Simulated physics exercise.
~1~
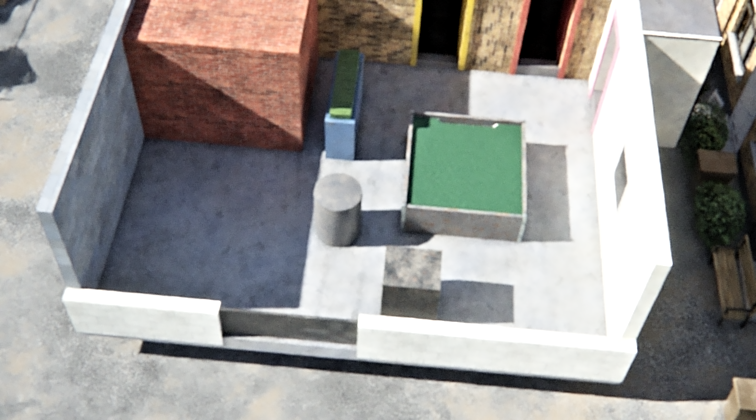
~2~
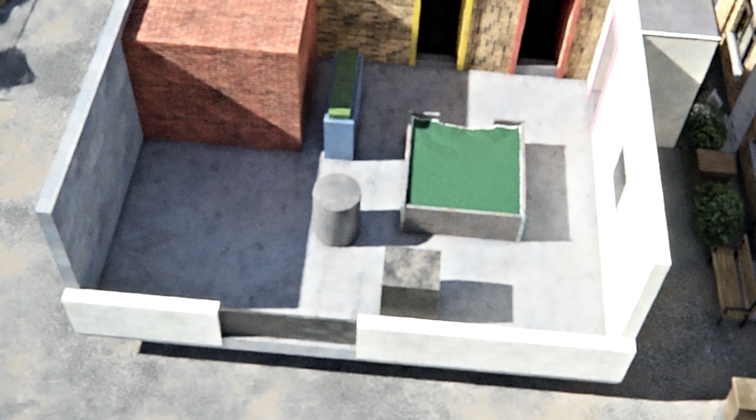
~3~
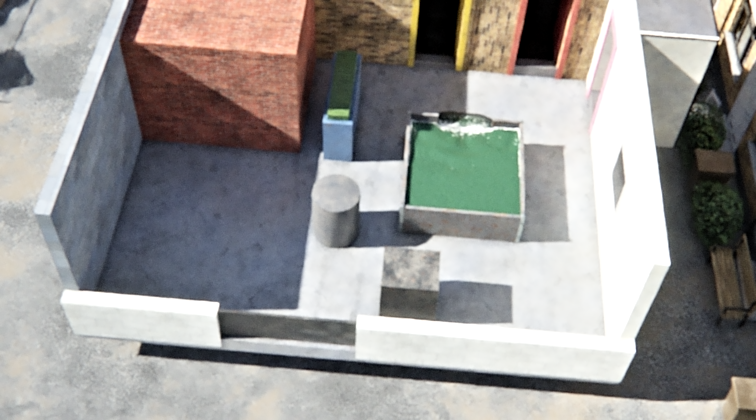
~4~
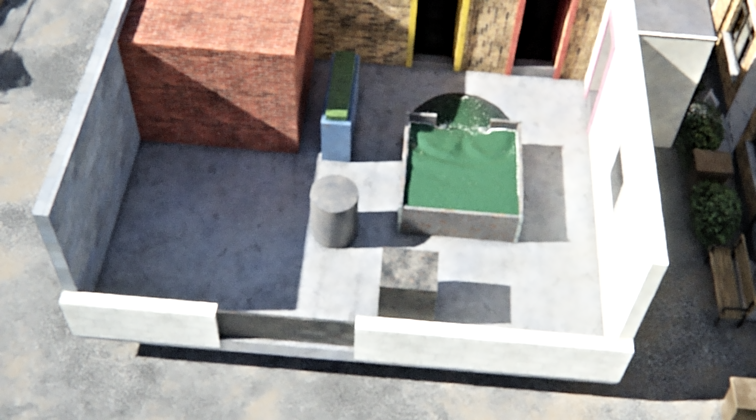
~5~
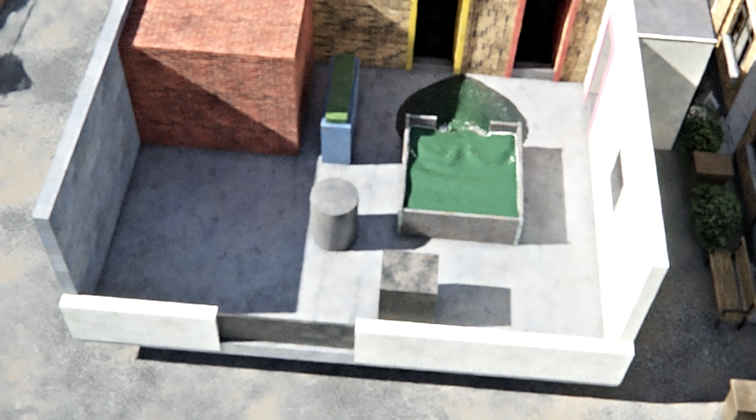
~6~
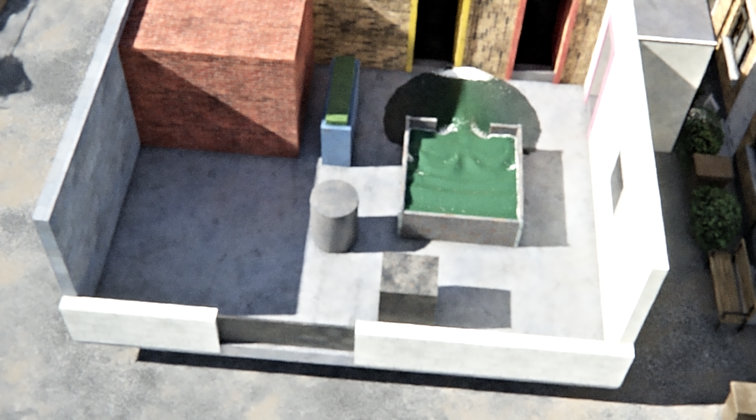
In a walled service yard seen from above, an open tank of green liquid sits still, then its far side gives way and the liquid pours out, spreading in a widening dark pool across the pavement behind it.
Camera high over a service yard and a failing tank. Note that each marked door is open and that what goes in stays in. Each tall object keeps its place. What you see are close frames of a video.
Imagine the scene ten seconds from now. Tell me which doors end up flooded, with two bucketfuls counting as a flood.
The red door will be within bounds; the yellow door will be over the limit; the pink door will be within bounds.
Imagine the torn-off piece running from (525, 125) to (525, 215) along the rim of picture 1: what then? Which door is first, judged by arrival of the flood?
The pink door.
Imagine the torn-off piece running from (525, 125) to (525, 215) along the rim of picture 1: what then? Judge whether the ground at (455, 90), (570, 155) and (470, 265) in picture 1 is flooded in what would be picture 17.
Going through them, the first would be still bare, the next submerged and the last still bare.
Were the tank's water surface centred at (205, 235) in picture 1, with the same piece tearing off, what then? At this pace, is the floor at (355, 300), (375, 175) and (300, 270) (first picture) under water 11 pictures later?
The three spots read left dry, swamped, left dry.
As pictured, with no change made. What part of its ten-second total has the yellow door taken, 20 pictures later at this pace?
The figure is near 85 per cent.
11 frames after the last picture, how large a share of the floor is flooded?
Roughly 20 percent, I reckon.
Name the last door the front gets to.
My answer is the pink-painted one.
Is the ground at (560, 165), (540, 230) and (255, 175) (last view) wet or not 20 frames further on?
Result, in order: Waterlogged / waterlogged / unflooded.
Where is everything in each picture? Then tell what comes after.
In the first frame, the open tank at (466, 165) is whole and still.
In the second frame, water pours out on the open tank's far side and has run to a hidden place.
In the third frame, the front is at a hidden place, out from the gap on the open tank's far side.
In the fourth frame, water pours out on the open tank's far side and has run to (468, 97).
In the fifth frame, water pours out on the open tank's far side and has run to (465, 79).
In the sixth frame, the front is at (497, 79), out from the gap on the open tank's far side.
A moment on, water covers 15 % of the floor; the red door wet at the sill, nothing in, the yellow door over two buckets in, the pink door not reached.
Next, water covers 20 % of the floor; the red door wet at the sill, nothing in, the yellow door far over two buckets in, the pink door wet at the sill, nothing in.
Then, water covers 35 % of the floor; the red door wet at the sill, nothing in, the yellow door far over two buckets in, the pink door wet at the sill, nothing in.
Later, water covers 65 % of the floor; the red door wet at the sill, nothing in, the yellow door far over two buckets in, the pink door under two buckets in.
In the end, water covers 85 % of the floor; the red door wet at the sill, nothing in, the yellow door far over two buckets in, the pink door under two buckets in.
